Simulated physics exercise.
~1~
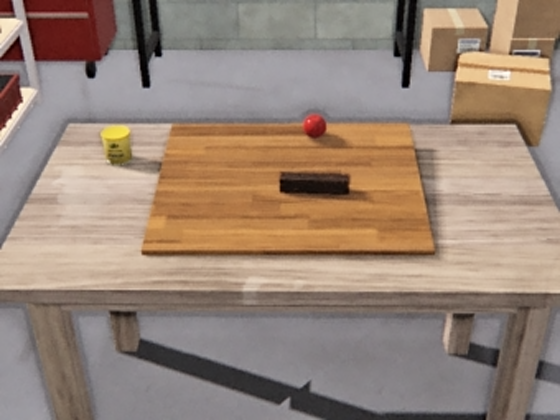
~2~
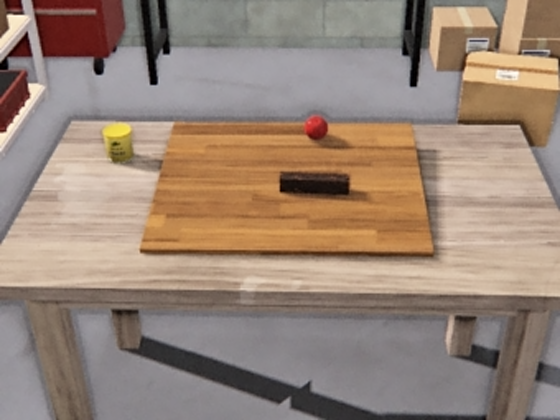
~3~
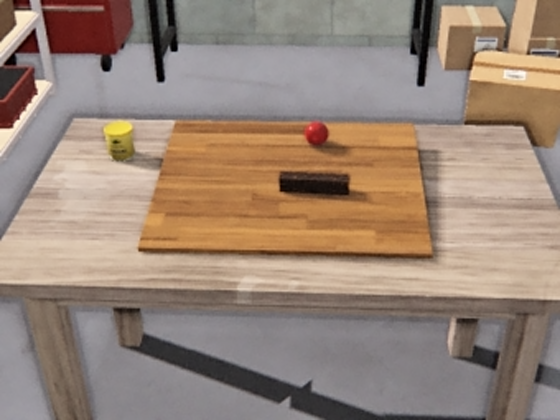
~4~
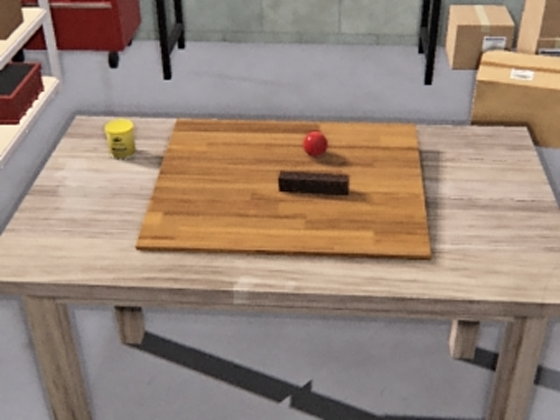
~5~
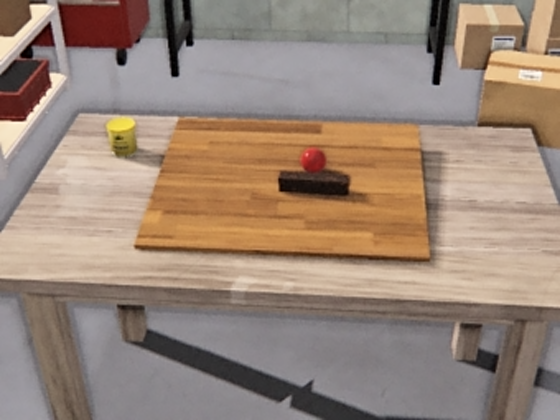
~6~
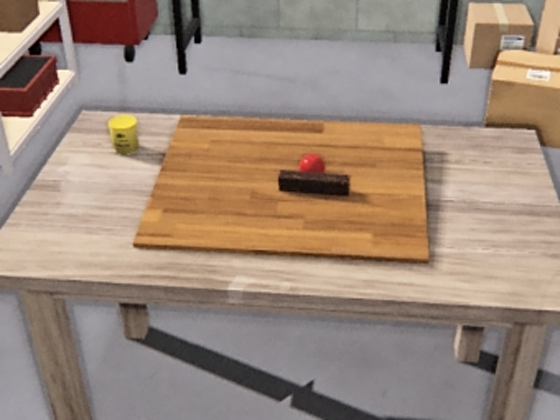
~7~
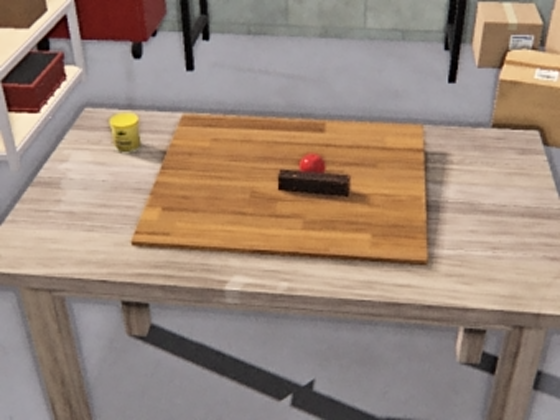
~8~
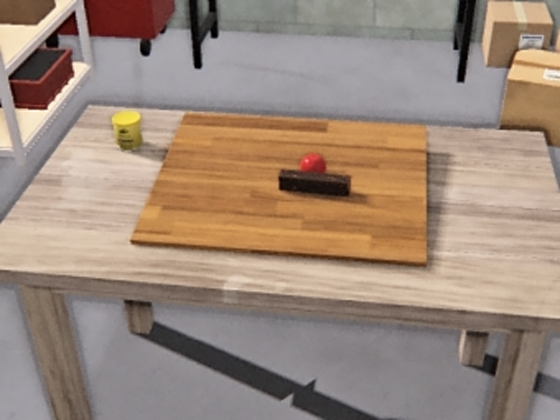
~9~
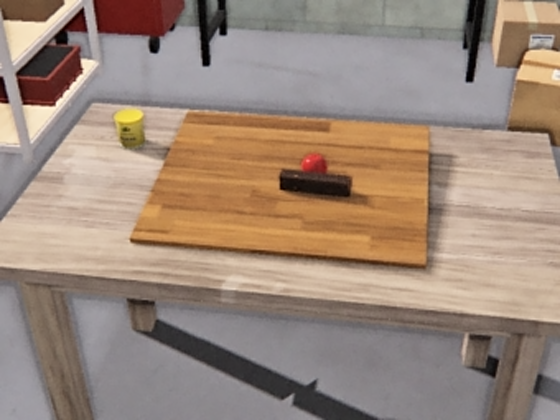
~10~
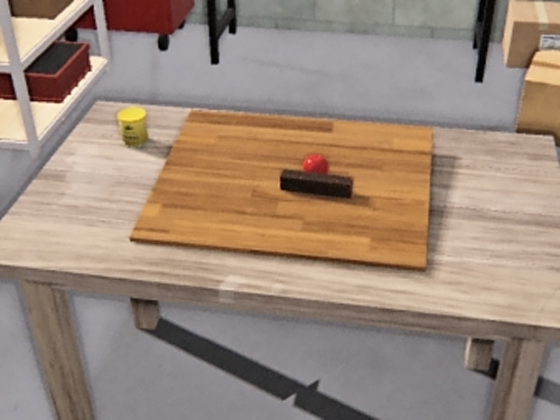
A small red apple rolled slowly down the wooden board toward a dark block, came to rest against its far side, and stayed there, partly hidden, while the yellow tin to the left stayed put on the table and the view drifted slightly sideways.
